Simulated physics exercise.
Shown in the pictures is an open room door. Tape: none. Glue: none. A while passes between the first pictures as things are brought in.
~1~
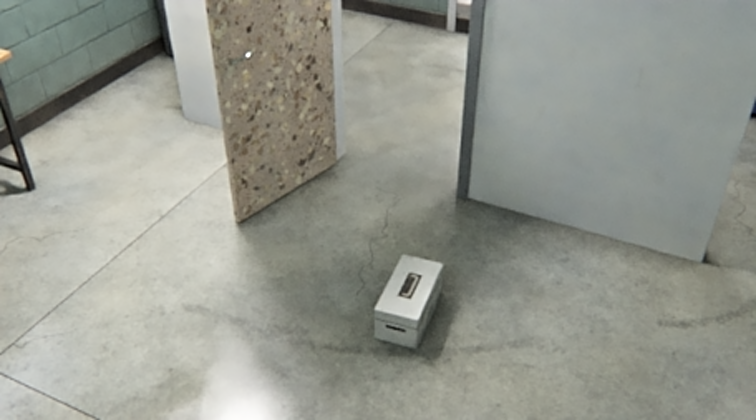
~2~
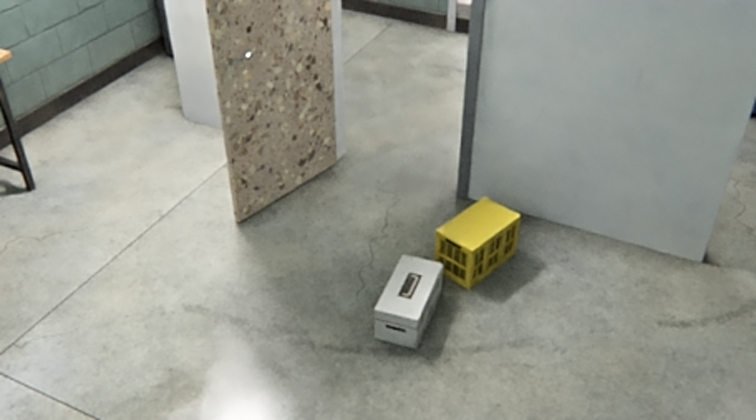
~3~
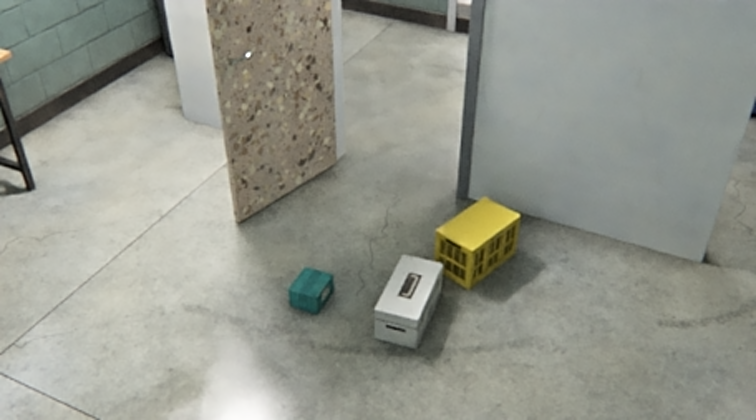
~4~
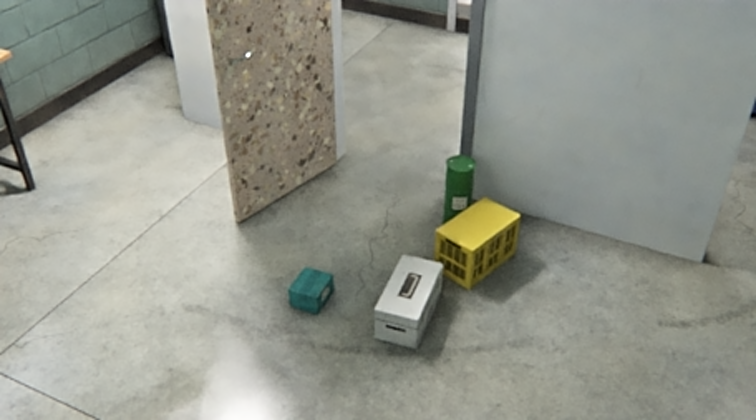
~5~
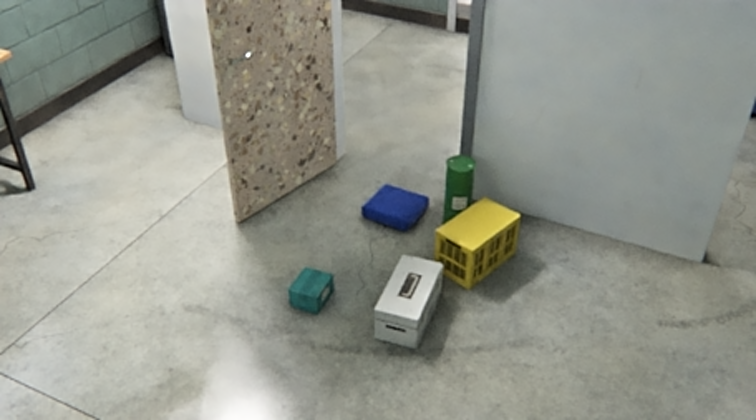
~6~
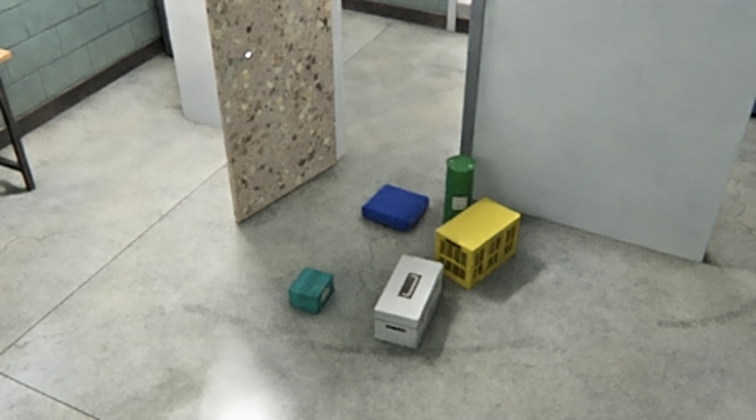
To begin with, a white toolbox sits alone on a concrete floor near a wide-open door. A yellow crate appears behind it to the right, then a turquoise parcel to its left, a green canister behind the crate, and lastly a blue cushion left of the canister, while the door stays still.
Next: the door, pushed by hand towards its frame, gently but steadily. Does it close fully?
The opening stays partly uncovered.
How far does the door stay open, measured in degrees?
Roughly 20 degrees open.
Then, 1.10 s past the last view, open by 59°.
Then, 1.50 s past the last view, open by 33°; blue cushion displaced a little near (423, 202).
Finally, open by 21°; moved from the start, blue cushion; the other 4 still in place. Final places as the last picture's camera would see them, blue cushion near (436, 197).
